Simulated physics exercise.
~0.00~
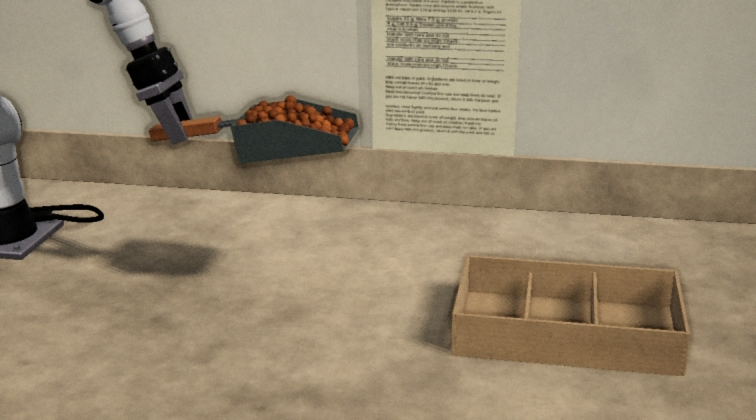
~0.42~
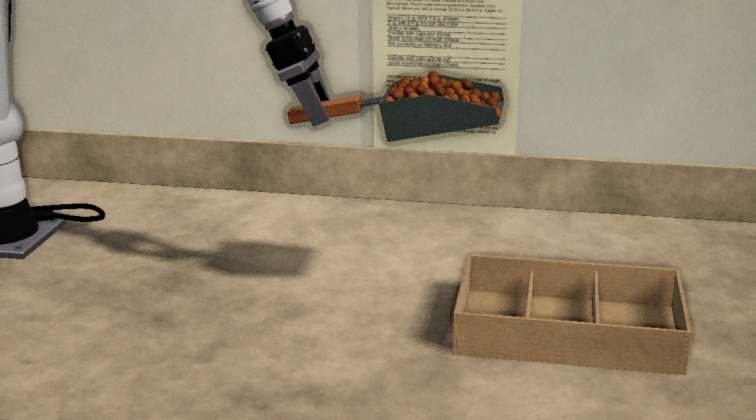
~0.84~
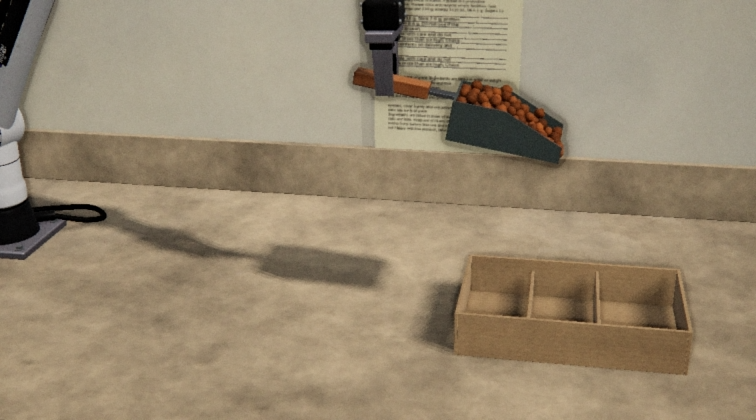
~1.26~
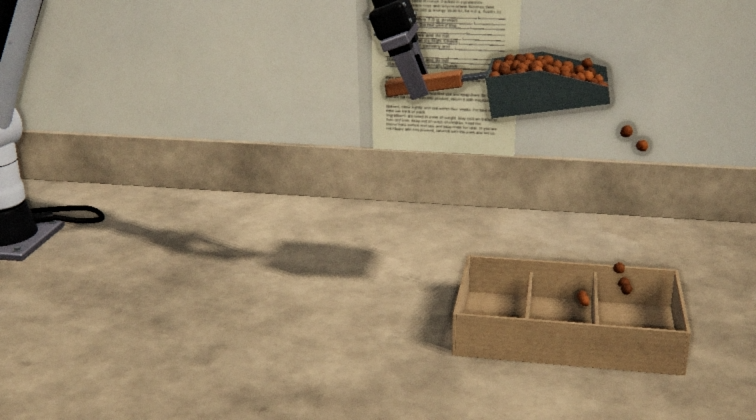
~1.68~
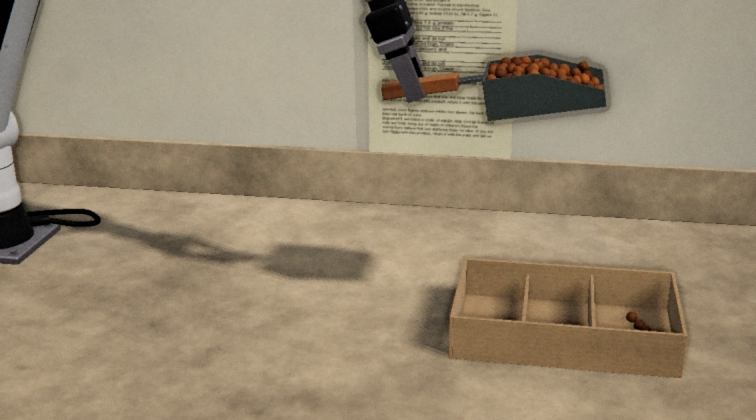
A robot arm carries a scoop of hazelnuts right and drops a few into a box.
